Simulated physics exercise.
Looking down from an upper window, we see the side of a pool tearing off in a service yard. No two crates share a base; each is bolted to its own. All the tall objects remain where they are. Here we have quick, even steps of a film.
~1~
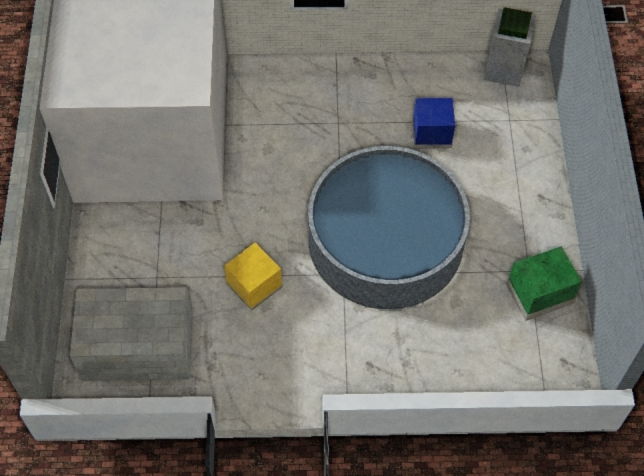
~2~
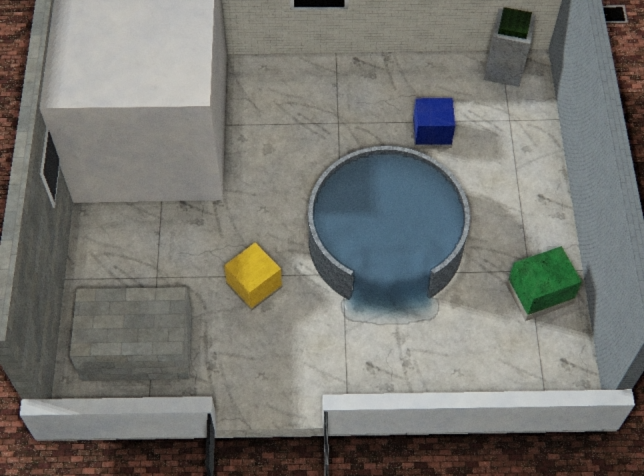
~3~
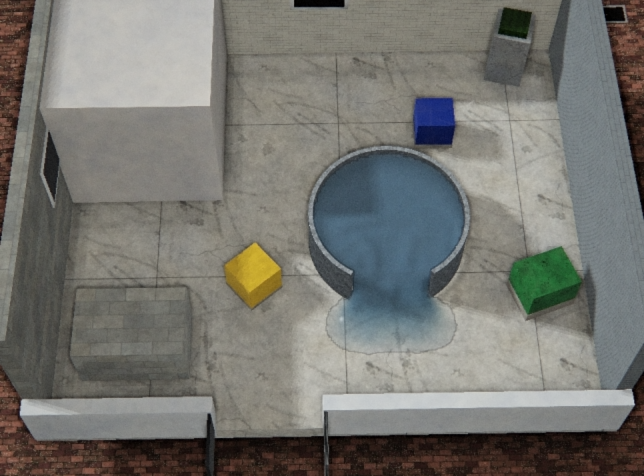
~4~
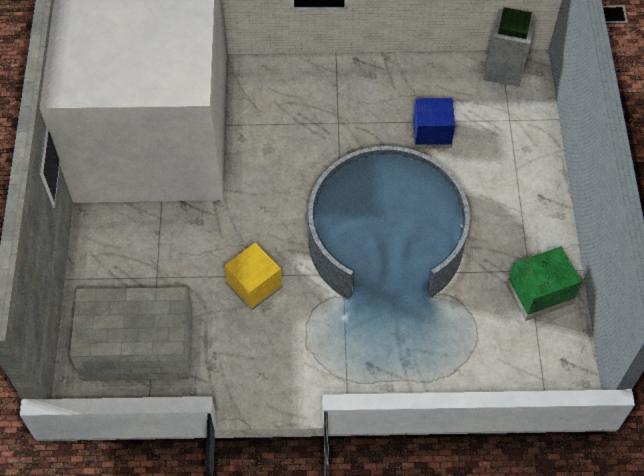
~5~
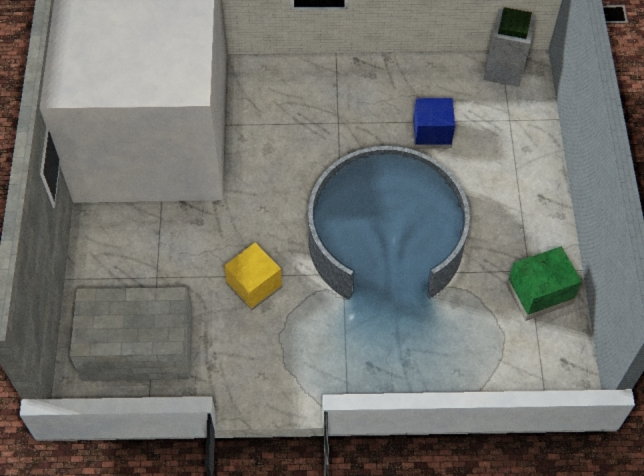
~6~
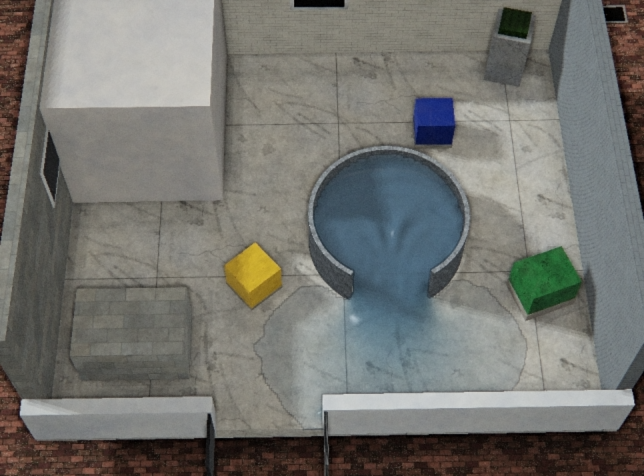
In a walled service yard seen from above, the near side of a round pool opens and water pours through the gap, spreading across the pale floor in a widening sheet between the motionless yellow and green crates.
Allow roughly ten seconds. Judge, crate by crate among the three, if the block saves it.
Yellow crate: Block fails, wet; blue crate: Block saves it; green crate: Block fails, wet.
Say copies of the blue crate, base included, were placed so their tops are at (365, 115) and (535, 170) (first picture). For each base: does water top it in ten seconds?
I'd expect the first one is left untouched and the next one gets submerged.
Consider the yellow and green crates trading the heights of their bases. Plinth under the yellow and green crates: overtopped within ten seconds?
After ten seconds the yellow crate is unaffected, and the green crate is swamped.
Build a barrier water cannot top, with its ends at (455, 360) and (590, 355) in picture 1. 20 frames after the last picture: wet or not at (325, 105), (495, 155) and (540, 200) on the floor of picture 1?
The first point comes out unwetted, the next unwetted, the last inundated.
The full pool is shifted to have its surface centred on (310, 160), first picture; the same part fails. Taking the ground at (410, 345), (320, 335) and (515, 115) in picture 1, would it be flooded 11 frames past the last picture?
First drenched; next drenched; last unwetted.
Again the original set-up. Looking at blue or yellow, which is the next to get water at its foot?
I'd go with the one in yellow.
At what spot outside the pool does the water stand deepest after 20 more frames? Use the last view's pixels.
Deepest spot: Near (563, 312).
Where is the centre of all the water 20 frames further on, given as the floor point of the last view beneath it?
Around pixel (397, 310).
A moment on, water covers 20 % of the floor; the yellow crate water round its plinth, the blue crate not reached, the green crate water round its plinth.
Next, water covers 25 % of the floor; the yellow crate water round its plinth, the blue crate not reached, the green crate water round its plinth.
Then, water covers 45 % of the floor; the yellow crate water round its plinth, the blue crate not reached, the green crate water round its plinth.
Later, water covers 70 % of the floor; the yellow crate water round its plinth, the blue crate water round its plinth, the green crate water round its plinth.
In the end, water covers 95 % of the floor; the yellow crate was topped, the blue crate stayed above the water, the green crate was topped.
